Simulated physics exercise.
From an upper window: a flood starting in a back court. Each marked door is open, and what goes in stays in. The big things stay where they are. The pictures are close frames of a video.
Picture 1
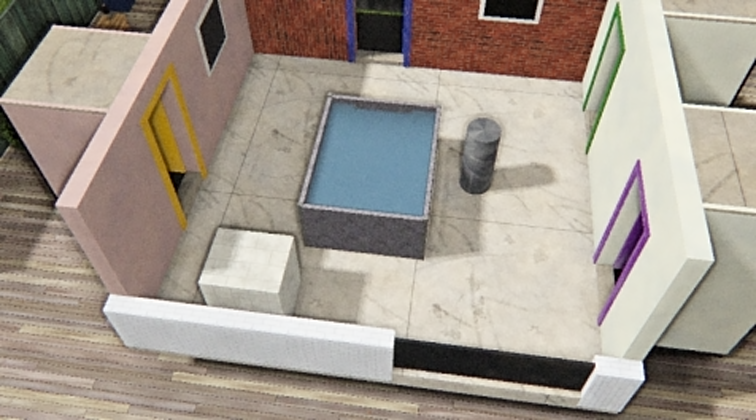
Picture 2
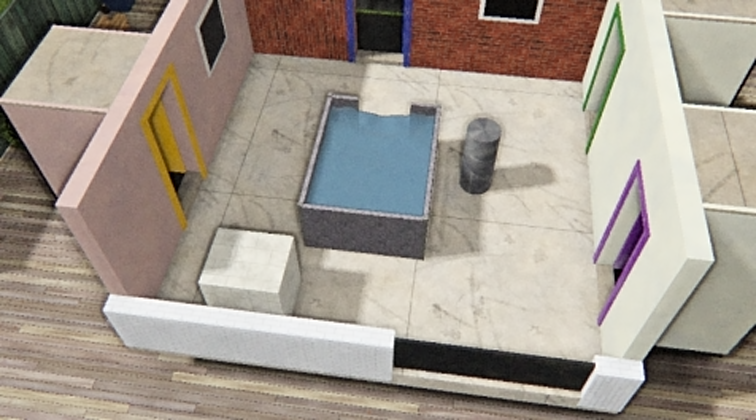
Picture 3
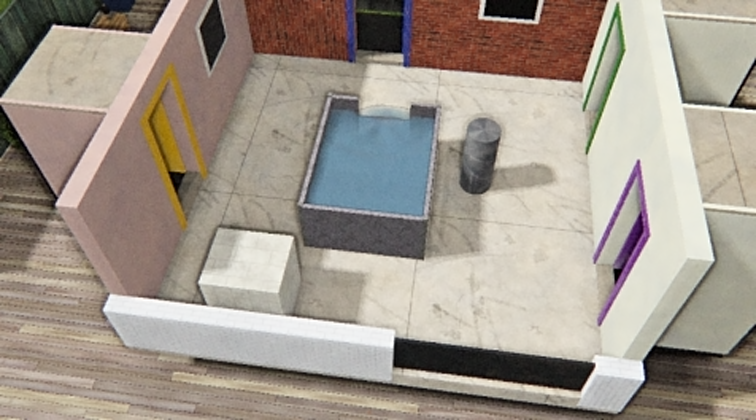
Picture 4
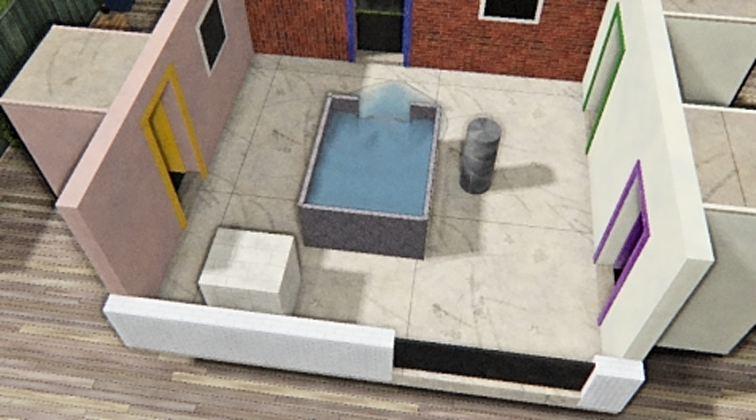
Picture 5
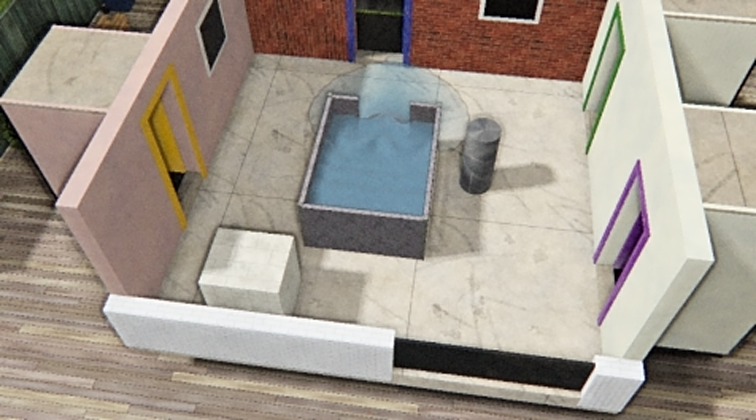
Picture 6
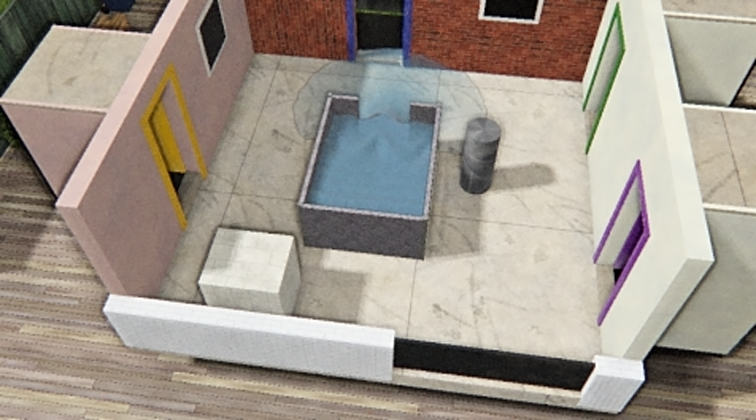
Water pouring through a gap in the far side of a grey tank, then spreading across the pale courtyard floor behind it.
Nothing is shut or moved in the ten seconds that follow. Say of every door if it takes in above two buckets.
In the end: The green door lets in a lot; the blue door lets in a lot; the yellow door admits no more than that; the purple door admits no more than that.
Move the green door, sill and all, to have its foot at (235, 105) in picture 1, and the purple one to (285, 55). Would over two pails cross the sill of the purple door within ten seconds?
My reading: Purple passes that mark.
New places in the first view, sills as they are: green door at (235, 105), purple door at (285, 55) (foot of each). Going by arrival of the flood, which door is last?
That is the yellow one.
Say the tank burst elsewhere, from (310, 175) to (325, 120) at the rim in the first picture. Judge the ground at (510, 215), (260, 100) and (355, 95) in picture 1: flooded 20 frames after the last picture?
In turn: Free of water, flooded, awash.
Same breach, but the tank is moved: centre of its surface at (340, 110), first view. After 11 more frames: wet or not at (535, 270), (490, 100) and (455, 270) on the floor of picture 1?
In turn: Not flooded, covered, no water.
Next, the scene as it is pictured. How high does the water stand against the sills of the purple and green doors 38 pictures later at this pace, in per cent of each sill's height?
Roughly 110 per cent, then 190 per cent.
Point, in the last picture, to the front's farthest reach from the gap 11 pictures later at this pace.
Close to (574, 83).
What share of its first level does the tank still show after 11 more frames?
Close to 54 %.
A moment on, water covers 25 % of the floor; the green door not reached, the blue door far over two buckets in, the yellow door not reached, the purple door not reached.
Next, water covers 30 % of the floor; the green door under two buckets in, the blue door far over two buckets in, the yellow door not reached, the purple door not reached.
Then, water covers 60 % of the floor; the green door over two buckets in, the blue door far over two buckets in, the yellow door wet at the sill, nothing in, the purple door wet at the sill, nothing in.
Later, water covers 90 % of the floor; the green door far over two buckets in, the blue door far over two buckets in, the yellow door wet at the sill, nothing in, the purple door wet at the sill, nothing in.
In the end, water covers 95 % of the floor; the green door far over two buckets in, the blue door far over two buckets in, the yellow door wet at the sill, nothing in, the purple door under two buckets in.
